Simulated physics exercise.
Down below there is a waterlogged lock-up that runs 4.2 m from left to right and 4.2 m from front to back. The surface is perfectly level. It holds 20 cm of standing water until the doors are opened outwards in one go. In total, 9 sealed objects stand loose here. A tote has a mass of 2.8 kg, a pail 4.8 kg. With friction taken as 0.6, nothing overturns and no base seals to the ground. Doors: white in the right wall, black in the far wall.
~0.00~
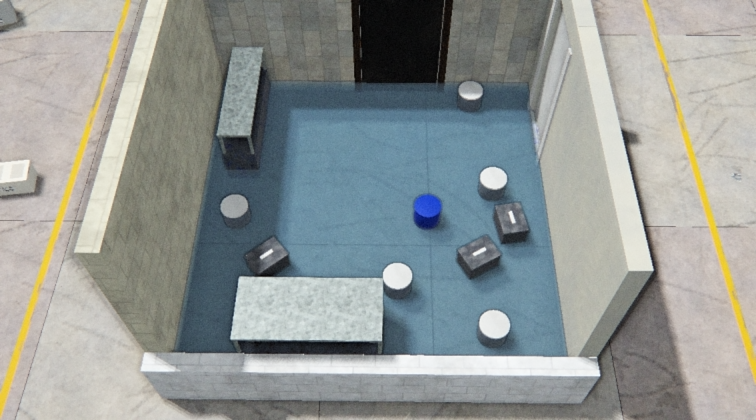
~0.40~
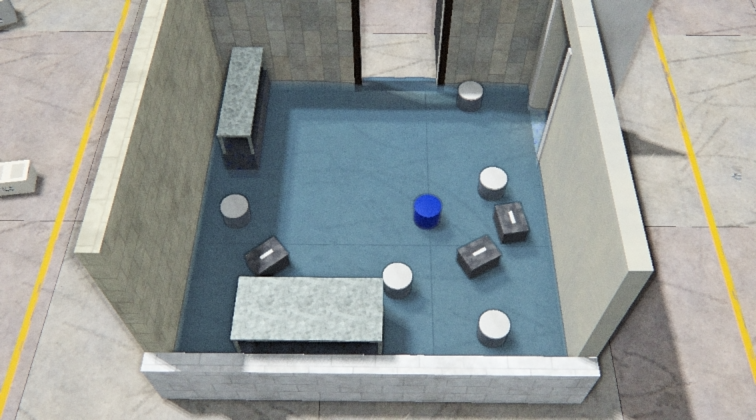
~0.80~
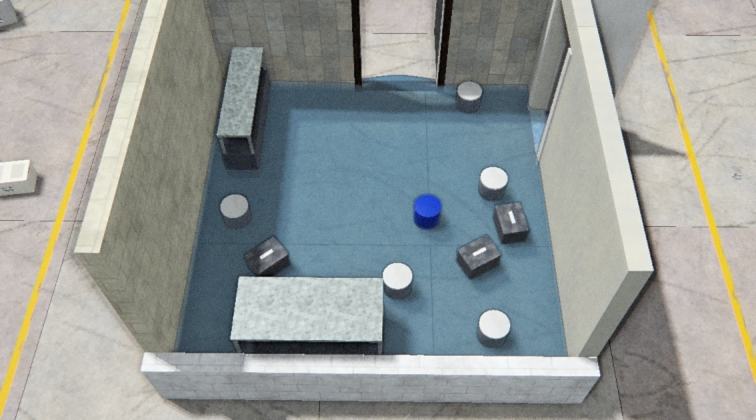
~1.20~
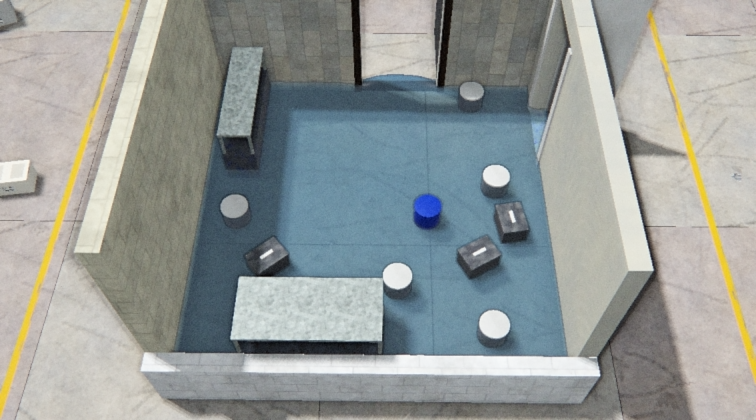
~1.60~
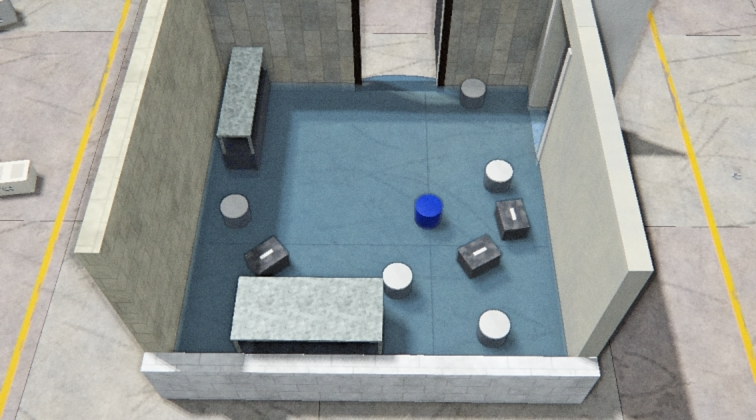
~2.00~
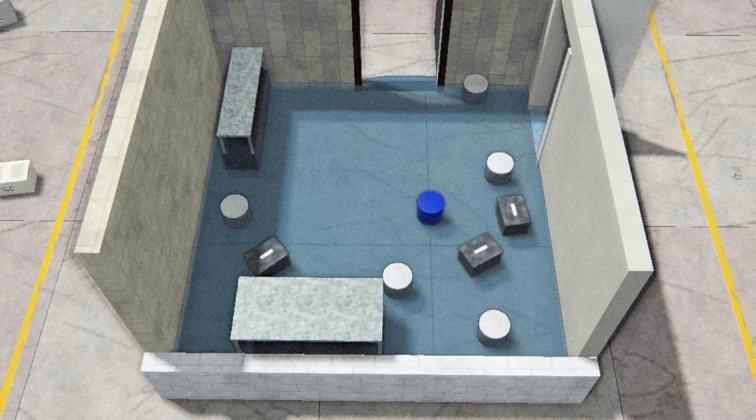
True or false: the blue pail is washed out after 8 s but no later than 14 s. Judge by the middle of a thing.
True.
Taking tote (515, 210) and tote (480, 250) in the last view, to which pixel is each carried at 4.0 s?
About (518, 158) for the first and (486, 213) for the second.
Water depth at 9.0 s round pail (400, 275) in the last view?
About 12 cm.
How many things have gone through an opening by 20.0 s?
By then 6.
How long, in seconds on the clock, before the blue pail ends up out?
Around 10.0 seconds.
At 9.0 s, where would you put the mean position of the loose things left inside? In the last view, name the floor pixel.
Centre of the remaining things: Roughly (432, 207).
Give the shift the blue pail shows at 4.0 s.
Some 80 cm from the start.
After 4.0 s the blue pail is near (448, 160), 0.8 m from its start, afloat; 0 of 9 are out; 9 afloat.
After 9.0 s the blue pail is near (508, 107), 2.0 m from its start, afloat; 3 of 9 are out; 6 afloat.
After 16.0 s the blue pail has gone out (at 10.2 s); 5 of 9 are out; 3 afloat.
After 20.0 s the blue pail has gone out (at 10.2 s); 6 of 9 are out; 3 afloat.
